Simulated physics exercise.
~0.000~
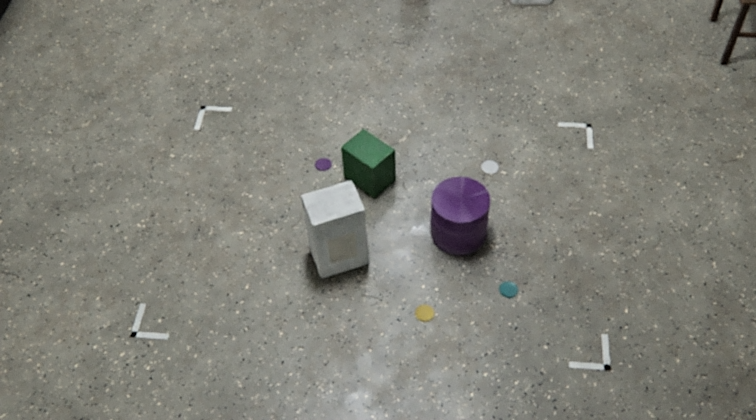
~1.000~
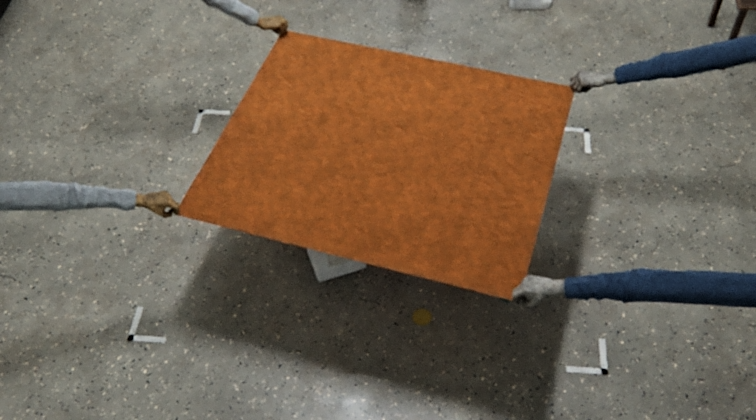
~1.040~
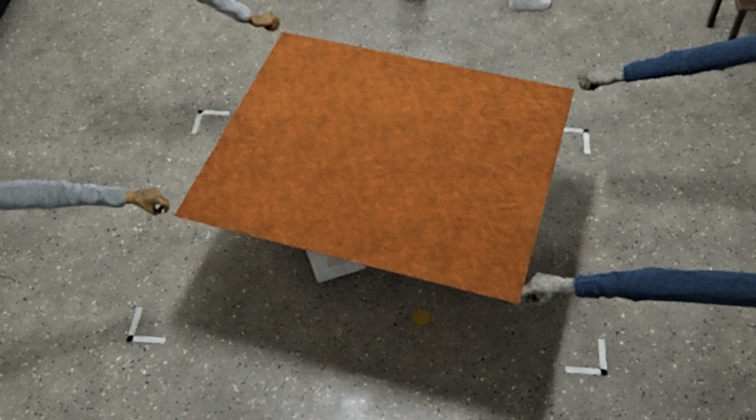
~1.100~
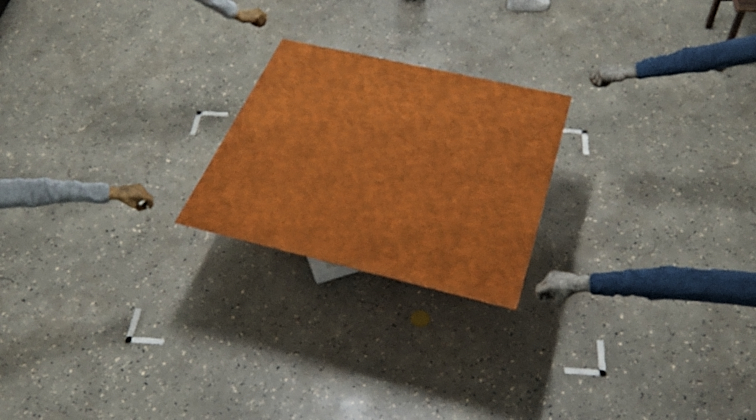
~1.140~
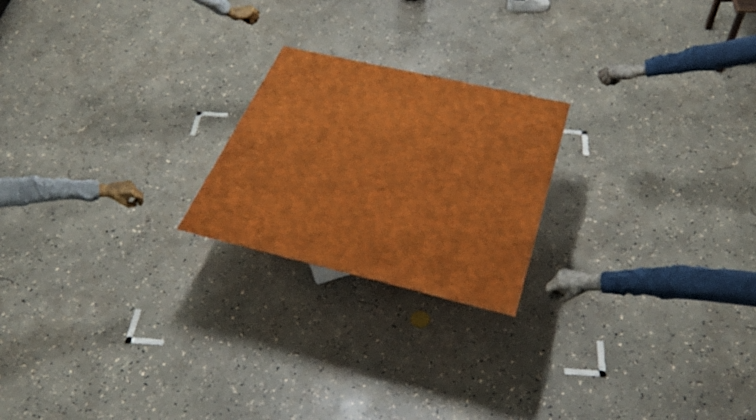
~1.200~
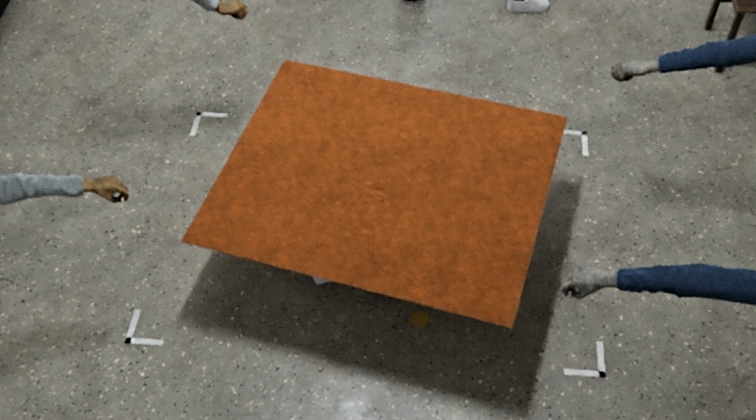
Four hands stretched an orange sheet above a white box, a green block and a purple tub on a speckled floor, then let go and drew back as the sheet sank a little, still spread flat.
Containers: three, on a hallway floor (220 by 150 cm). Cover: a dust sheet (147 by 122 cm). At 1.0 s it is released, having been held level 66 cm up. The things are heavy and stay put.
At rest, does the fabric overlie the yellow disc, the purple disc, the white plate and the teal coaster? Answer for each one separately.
The yellow disc vanishes under it, the purple disc vanishes under it, the white plate remains in the open, the teal coaster still shows.
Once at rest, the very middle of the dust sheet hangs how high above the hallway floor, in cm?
Looks like close to 38 cm up.
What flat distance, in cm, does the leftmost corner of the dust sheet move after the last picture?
Measured flat, the shift is around 40 centimetres.
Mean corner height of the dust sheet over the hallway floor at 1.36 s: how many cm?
16 cm.
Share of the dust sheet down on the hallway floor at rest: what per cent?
I'd put it near 15 in a hundred.
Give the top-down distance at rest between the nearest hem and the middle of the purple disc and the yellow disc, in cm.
10 cm and 6 cm, roughly.
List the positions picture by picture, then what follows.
Shows, yellow disc (425, 313); purple disc (323, 164); white plate (490, 167); teal coaster (509, 289); purple tub (461, 199), 27 cm tall; white box (333, 202), 44 cm tall; green crate (368, 148), 24 cm tall, in the first frame.
Shows, dust sheet corners (174, 214) (283, 30) (576, 88) (519, 302); highest point 66 cm, lowest 66 cm, in the second frame.
Shows, dust sheet corners (174, 216) (283, 32); highest point 65 cm, lowest 65 cm, in the third frame.
Shows, dust sheet corners (175, 223) (283, 39); highest point 61 cm, lowest 61 cm, in the fourth frame.
Shows, dust sheet corners (177, 230) (284, 47); highest point 57 cm, lowest 57 cm, in the fifth frame.
Shows, dust sheet corners (181, 243) (285, 61) (567, 118) (512, 329); highest point 50 cm, lowest 48 cm, in the sixth frame.
By 1.4 s, 0 % of it is down, spanning 153 by 144 cm, above teal coaster, purple disc, white plate, yellow disc.
By 1.5 s, 10 % of it is down, spanning 133 by 126 cm, above purple disc, yellow disc.
By 1.7 s, 15 % of it is down, spanning 126 by 121 cm, above purple disc, yellow disc.
By 1.8 s, 15 % of it is down, spanning 129 by 122 cm, above purple disc, yellow disc.
By 3.3 s, 15 % of it is down, spanning 135 by 122 cm, above purple disc, yellow disc.
